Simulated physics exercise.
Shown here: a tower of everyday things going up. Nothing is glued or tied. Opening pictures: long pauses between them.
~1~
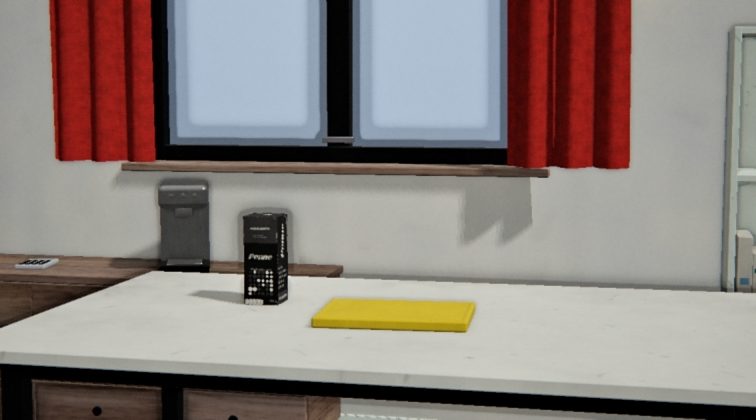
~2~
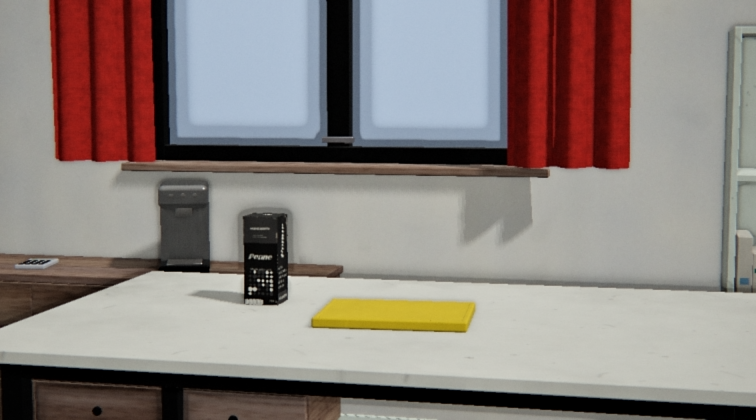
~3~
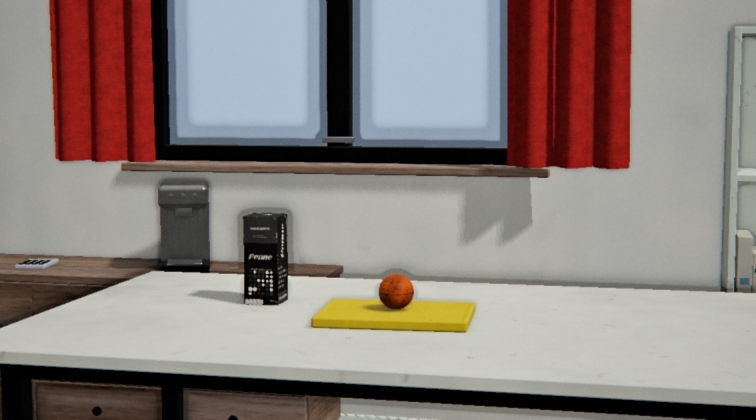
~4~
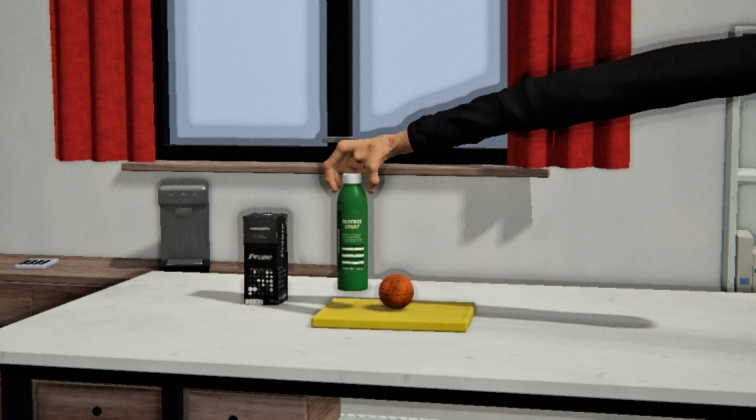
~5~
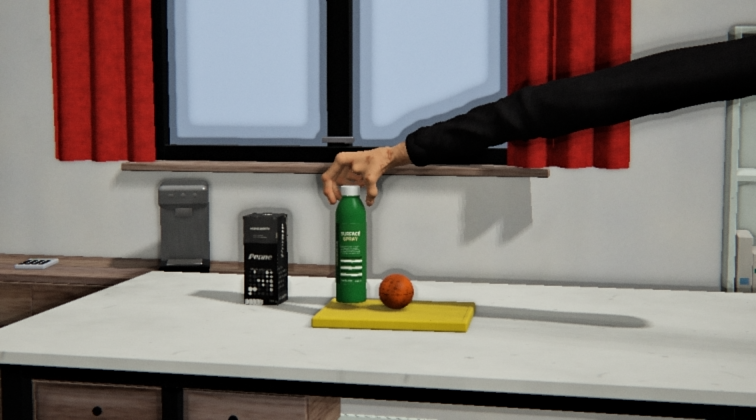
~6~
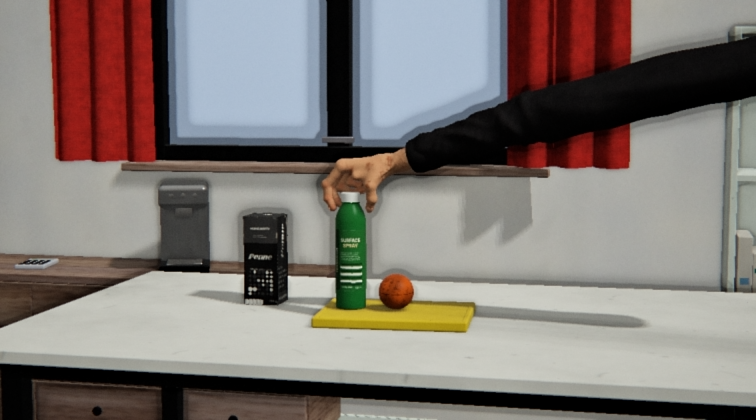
To begin with, a black carton and a yellow tray sit on a white counter beneath a window with red curtains. An orange ball then appears on the tray. Next, a hand reaches in from the right holding a green bottle and lowers it onto the tray, left of the ball.
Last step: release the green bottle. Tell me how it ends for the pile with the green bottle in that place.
The pile copes with it, I'd say.
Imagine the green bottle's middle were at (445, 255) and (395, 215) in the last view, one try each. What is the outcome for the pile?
So the first time it does not fall and the second time it goes over.
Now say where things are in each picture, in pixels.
In the first frame, the last thing is not in view yet; yellow tray (396, 315).
In the second frame, the last thing is not in view yet; black carton (266, 259).
In the third frame, the last thing is not in view yet; orange ball (396, 291).
In the fourth frame, coming down; green bottle (352, 232); yellow tray (396, 315).
In the fifth frame, coming down; green bottle (351, 244); black carton (266, 259).
In the sixth frame, in place under the hand; green bottle (351, 250); orange ball (396, 291).
Then, 0.50 s on from there, no change.
Then, 1.10 s on from there, green bottle resting near (351, 251).
In the end, all 4 unmoved. At the end, from the last picture's camera, green bottle near (351, 251). The pile stays up.
